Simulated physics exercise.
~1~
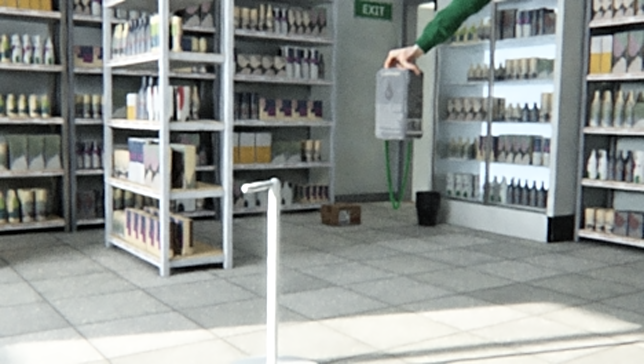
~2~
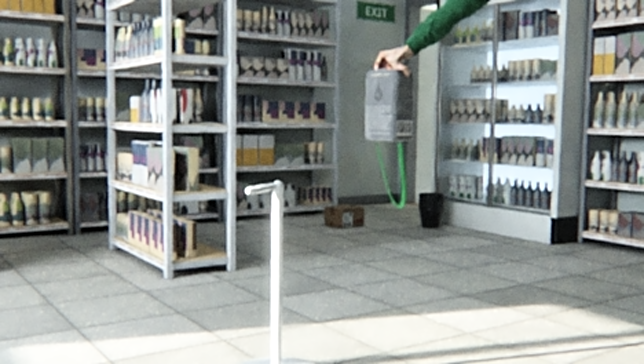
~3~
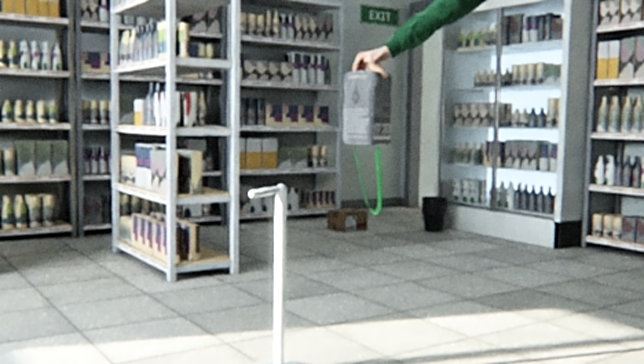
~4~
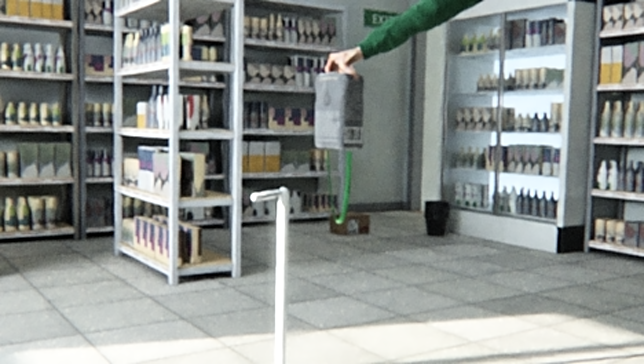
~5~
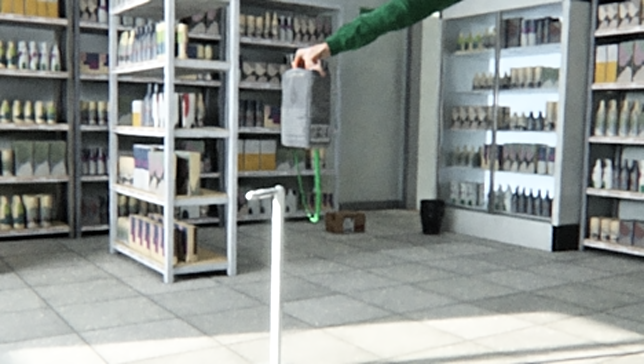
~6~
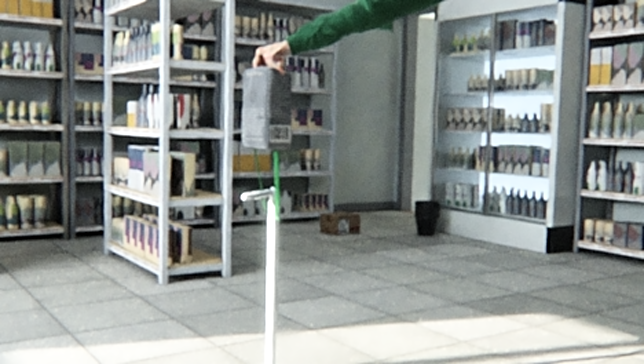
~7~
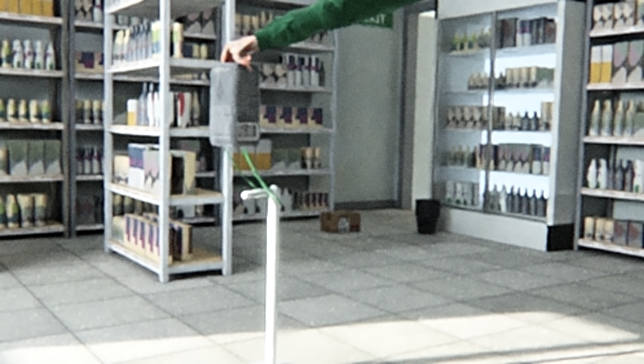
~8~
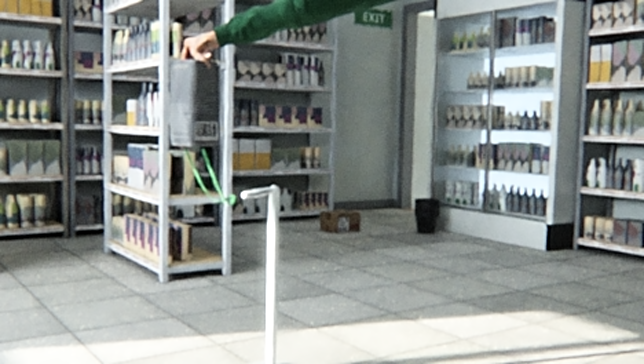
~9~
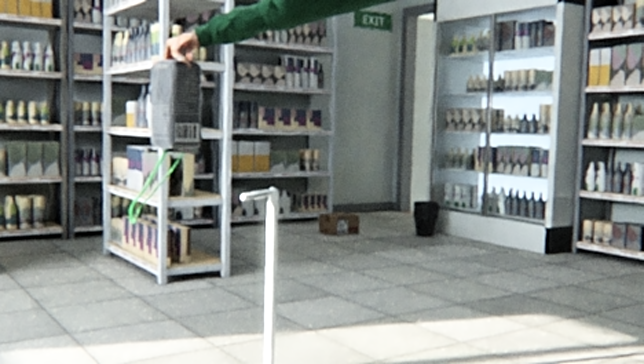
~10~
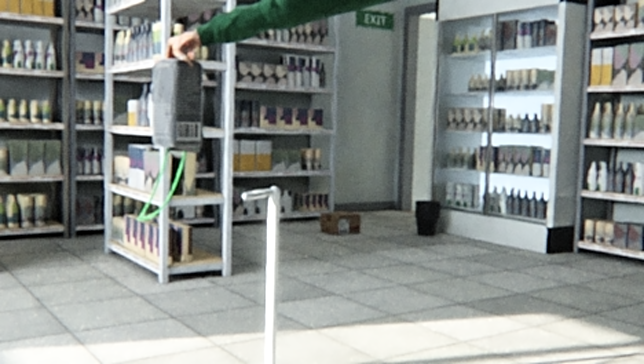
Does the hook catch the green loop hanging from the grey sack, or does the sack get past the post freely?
The sack gets past the post freely. At the end it is held to the left of the post with its green loop hanging loose, away from the hook.
